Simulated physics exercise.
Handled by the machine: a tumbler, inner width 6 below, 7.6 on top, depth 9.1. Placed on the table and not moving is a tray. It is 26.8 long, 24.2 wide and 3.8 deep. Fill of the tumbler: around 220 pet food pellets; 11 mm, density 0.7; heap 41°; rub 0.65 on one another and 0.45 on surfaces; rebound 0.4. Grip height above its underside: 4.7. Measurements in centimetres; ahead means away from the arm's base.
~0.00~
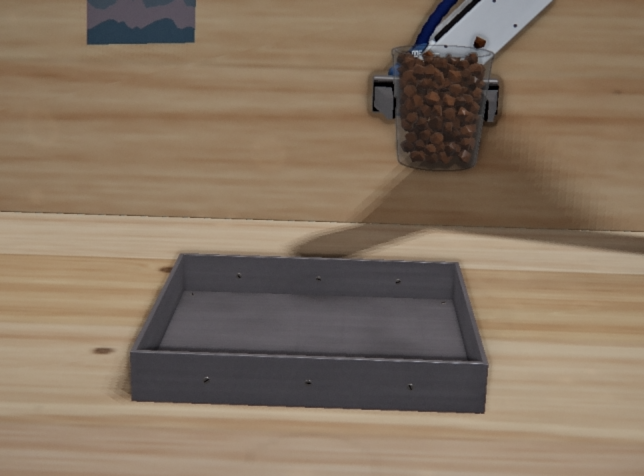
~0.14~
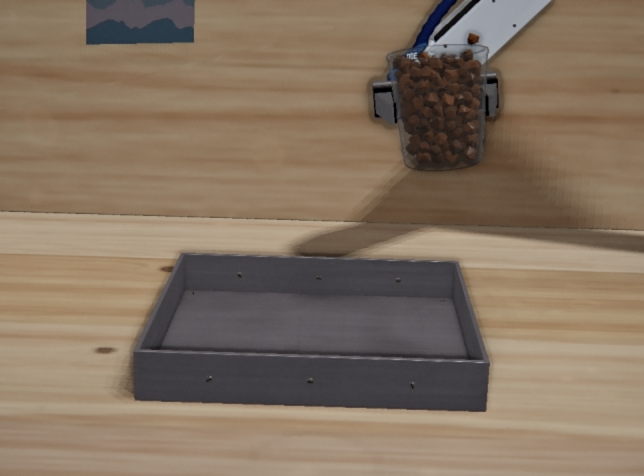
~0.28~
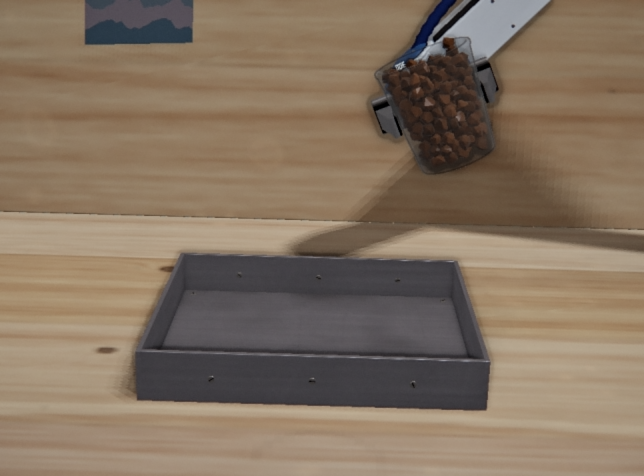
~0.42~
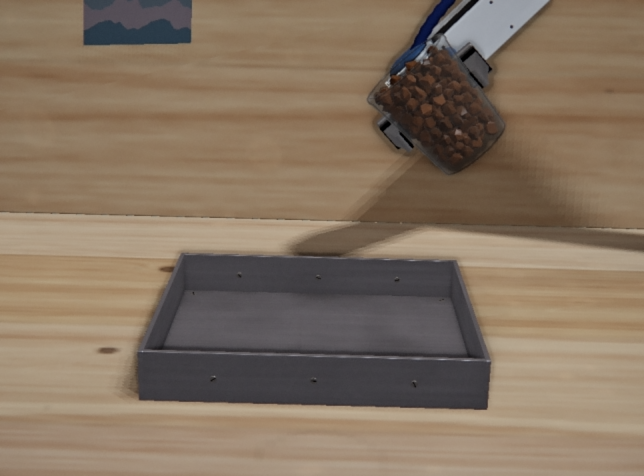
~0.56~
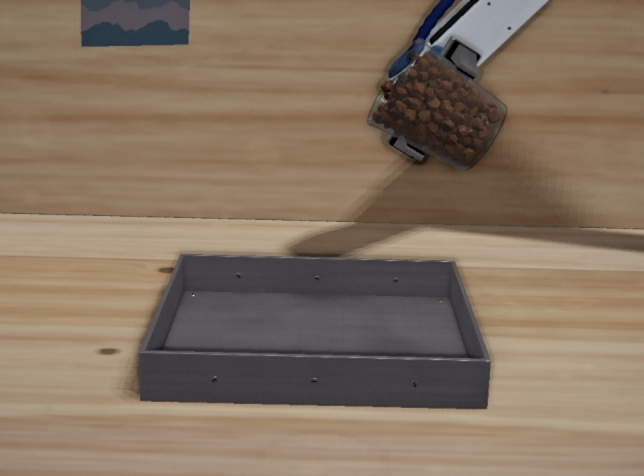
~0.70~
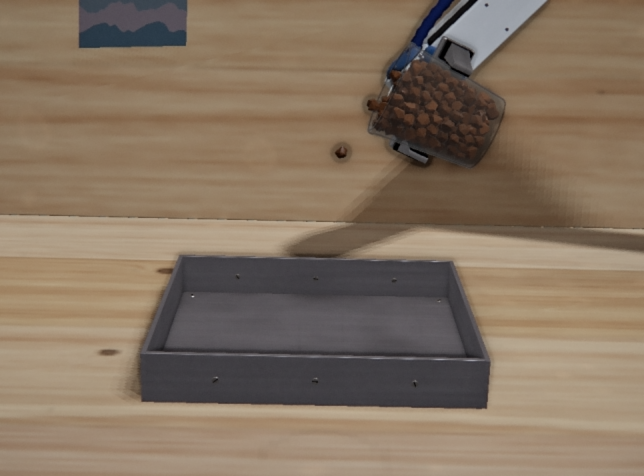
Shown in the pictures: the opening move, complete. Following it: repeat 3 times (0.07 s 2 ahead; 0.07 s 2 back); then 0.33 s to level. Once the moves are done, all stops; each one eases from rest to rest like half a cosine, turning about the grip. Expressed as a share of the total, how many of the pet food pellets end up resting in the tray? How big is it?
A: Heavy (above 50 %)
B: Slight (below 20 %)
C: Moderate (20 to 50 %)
Moderate (20 to 50 %).
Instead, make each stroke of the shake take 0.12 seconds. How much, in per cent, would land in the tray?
It would come to around 15 %.
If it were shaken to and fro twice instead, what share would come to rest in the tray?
About 35 per cent in that case.
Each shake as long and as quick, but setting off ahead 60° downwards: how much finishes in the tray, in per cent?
You'd expect near 15 percent of it there.
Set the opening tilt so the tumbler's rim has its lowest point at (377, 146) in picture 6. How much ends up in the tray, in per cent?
Estimate: About 70 per cent.
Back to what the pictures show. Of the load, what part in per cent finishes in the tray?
Roughly 40 %.
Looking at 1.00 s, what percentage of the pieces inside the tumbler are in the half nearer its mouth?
Close to 50 in a hundred.
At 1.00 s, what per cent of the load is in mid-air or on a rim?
It amounts to roughly 12 in a hundred.
After 1.00 s, tilted 66° forward, highest piece 23 above the table; 157 in the tumbler, 37 in the tray, 27 in flight or on a rim.
After 1.30 s, tilted 28° forward, highest piece 24 above the table; 134 in the tumbler, 86 in the tray, 1 in flight or on a rim.
After 1.65 s, level, highest piece 25 above the table; 134 in the tumbler, 87 in the tray.
After 2.70 s, level, highest piece 25 above the table; 134 in the tumbler, 87 in the tray.
In the end, 134 in the tumbler, 87 in the tray. That is 39 % in the tray.
